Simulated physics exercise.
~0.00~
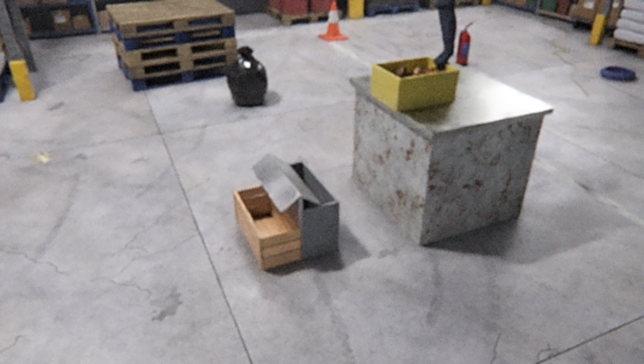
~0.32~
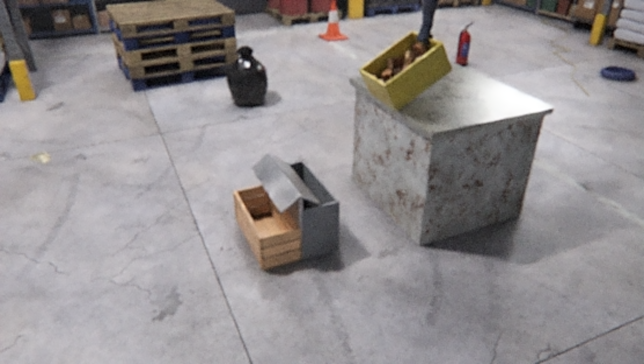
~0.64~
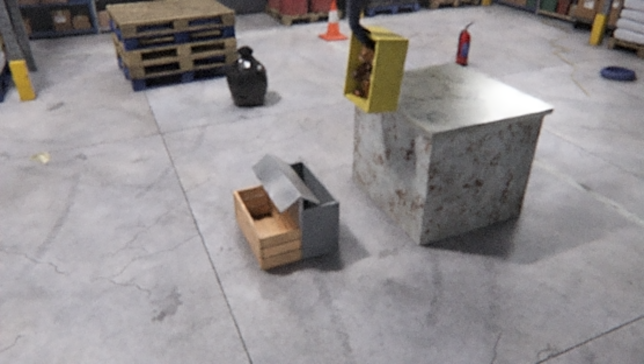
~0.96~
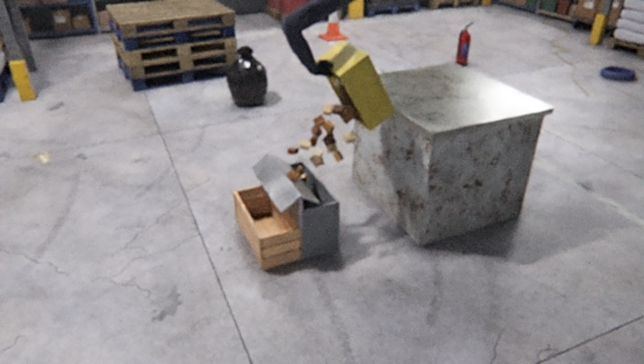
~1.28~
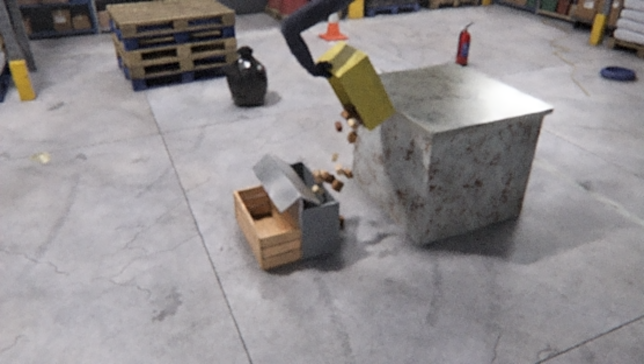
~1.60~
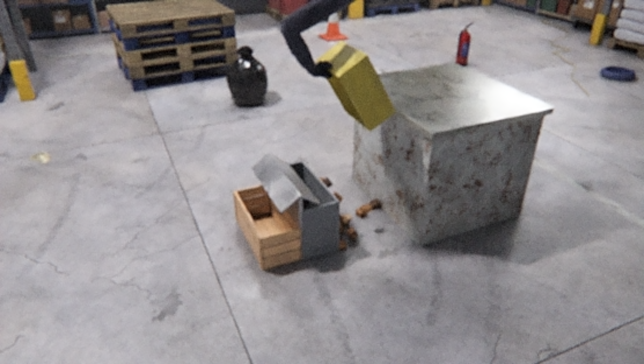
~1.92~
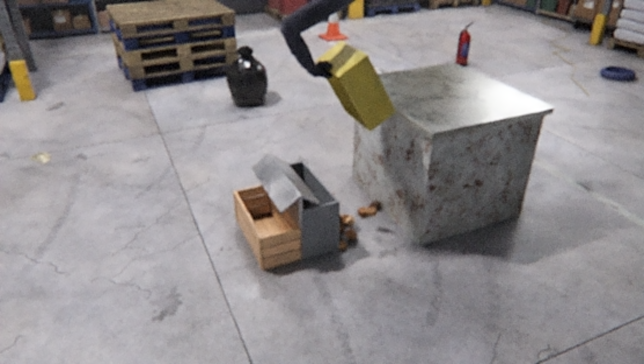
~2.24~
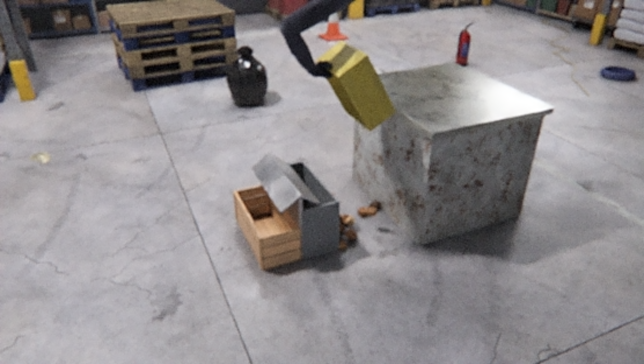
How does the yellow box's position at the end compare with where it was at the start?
At the start it sits upright on top of the bench. By the end it is farther left, held by the dark arm and tipped well over past the bench's left edge.
Warehouse floor with a dark arm tipping a yellow box off a bench, brown blocks falling into and beside a grey tote.
